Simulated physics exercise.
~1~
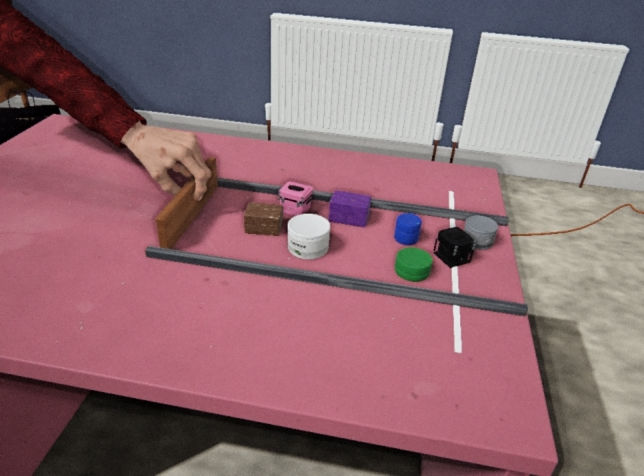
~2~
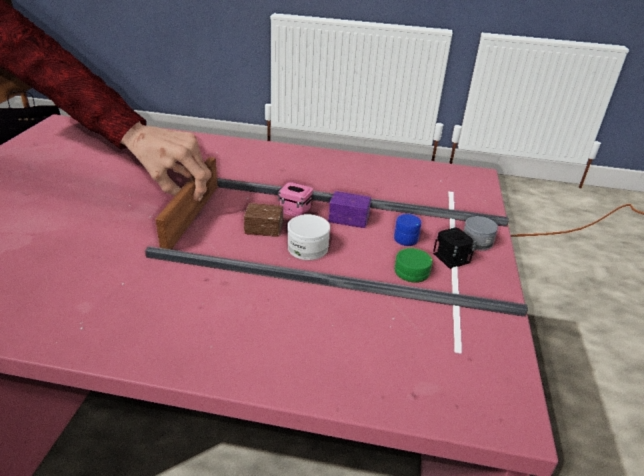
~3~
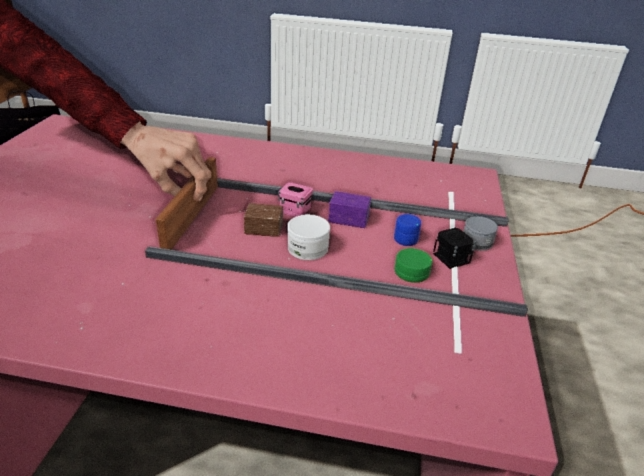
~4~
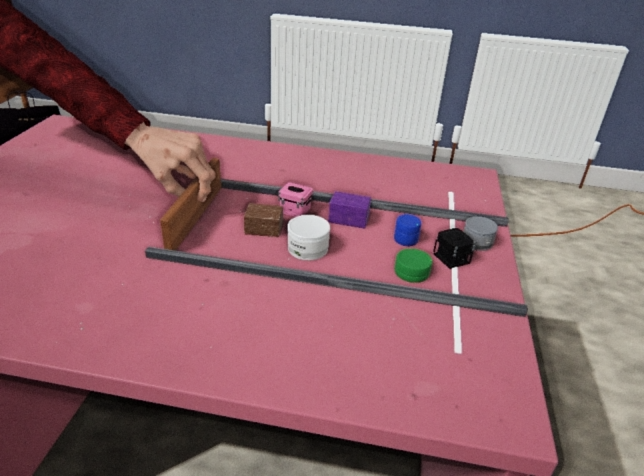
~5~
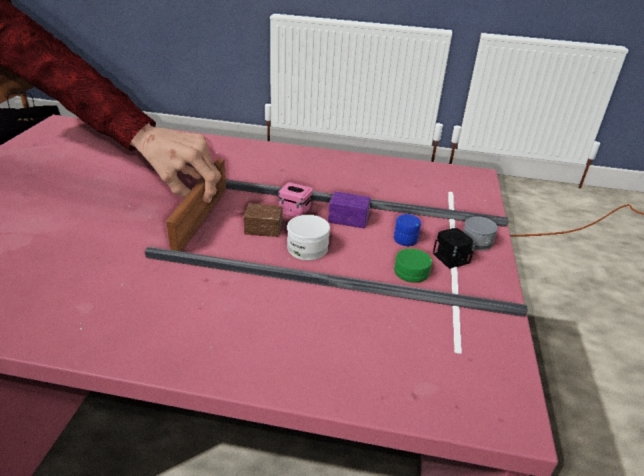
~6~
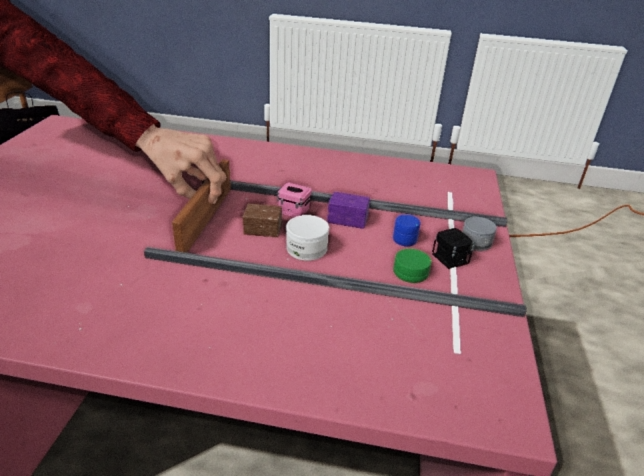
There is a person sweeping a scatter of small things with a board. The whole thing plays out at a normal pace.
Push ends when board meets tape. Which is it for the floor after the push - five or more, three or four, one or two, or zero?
For the floor it is one or two.
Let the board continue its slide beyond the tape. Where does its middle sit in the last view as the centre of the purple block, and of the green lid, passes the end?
Middle: Roughly (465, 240); roughly (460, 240).
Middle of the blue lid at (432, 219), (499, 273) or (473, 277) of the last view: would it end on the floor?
Slips off; Slips off; Slips off.
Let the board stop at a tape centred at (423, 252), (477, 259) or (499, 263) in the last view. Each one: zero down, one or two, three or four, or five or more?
Taking the tapes one after another, the count is none at all, then 5 or more, then 5 or more.
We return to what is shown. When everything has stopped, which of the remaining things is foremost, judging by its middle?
Nearest at the end: The green lid.
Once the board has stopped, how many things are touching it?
That would be 3 of them.
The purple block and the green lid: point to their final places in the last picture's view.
The purple block ends up near (502, 230), and the green lid near (518, 288).
Soon after, none off yet; grey tub at rest near (478, 234); black case at rest near (453, 248); green lid at rest near (412, 265).
Then, none off yet; grey tub moved about its own width near (502, 237); black case moved about its own width near (474, 253); green lid moved well along near (477, 280).
At rest, the number that fall off is one or two; fallen, grey tub.
